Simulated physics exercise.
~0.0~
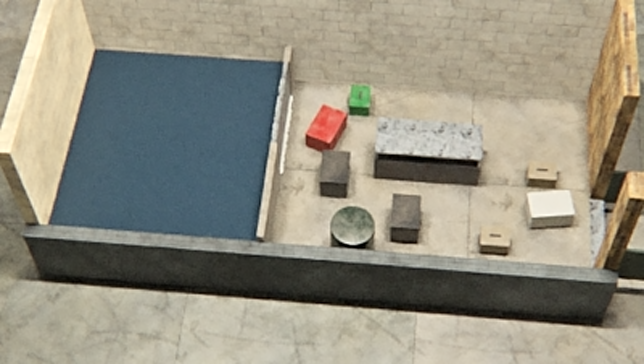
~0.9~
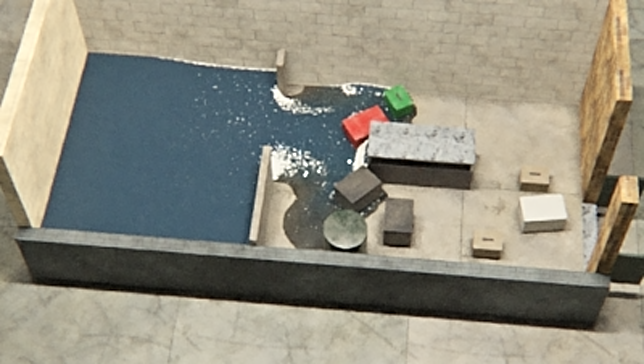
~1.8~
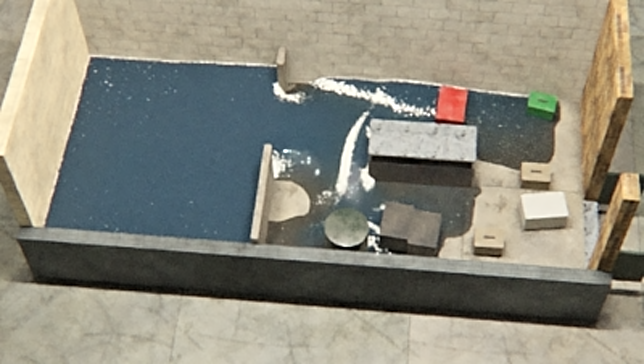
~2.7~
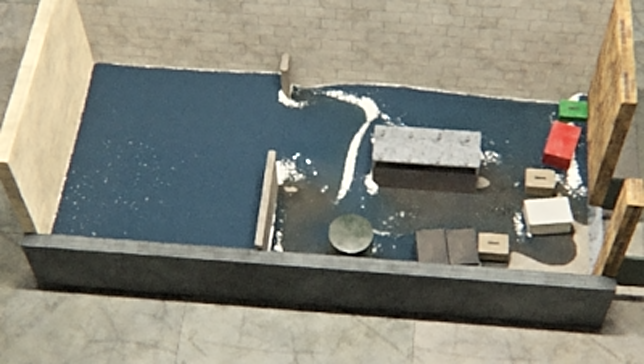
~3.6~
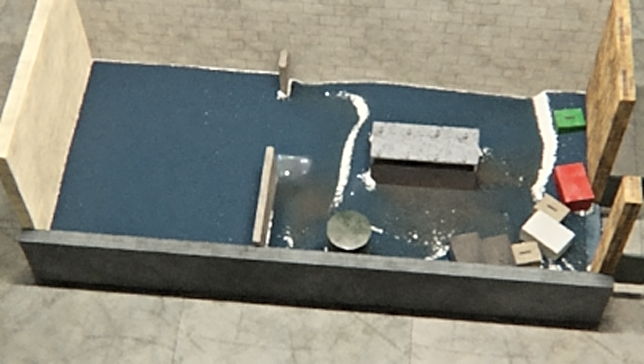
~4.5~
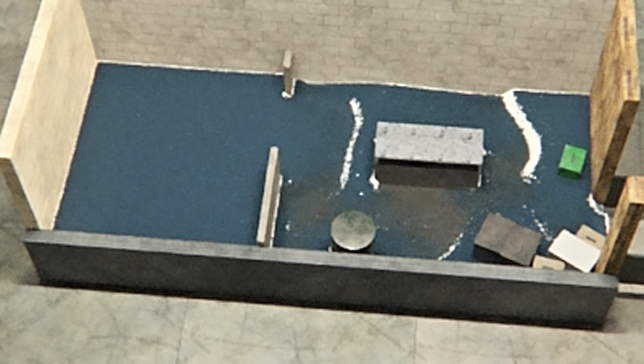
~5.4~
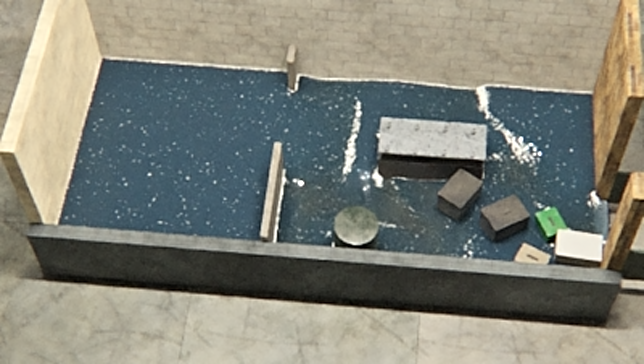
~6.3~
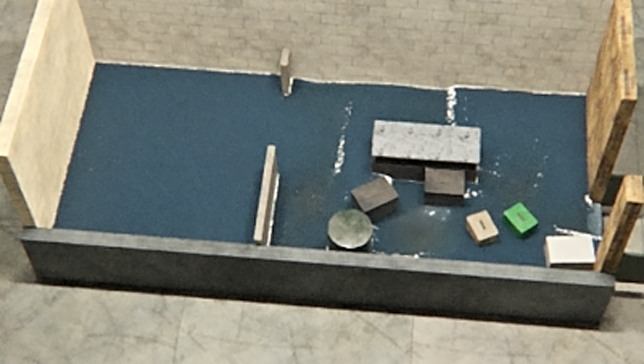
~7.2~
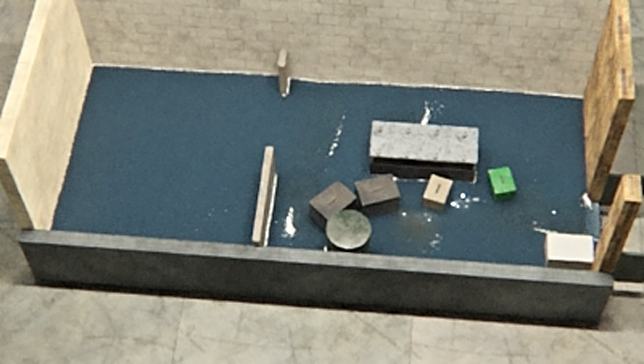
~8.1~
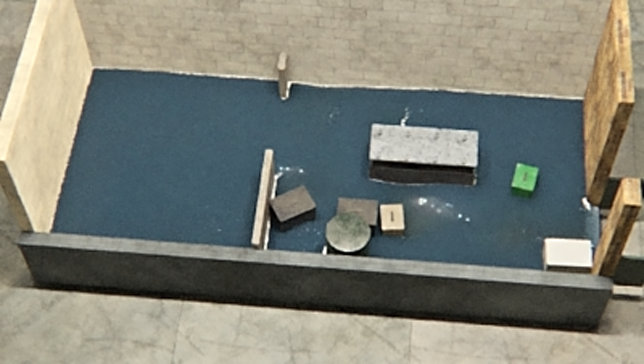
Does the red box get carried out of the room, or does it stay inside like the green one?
The red box is carried out through the opening on the right. The green box drifts far from where it started but is still floating in the room.
Water floods the right room, sweeping the red box out while the green one stays afloat.
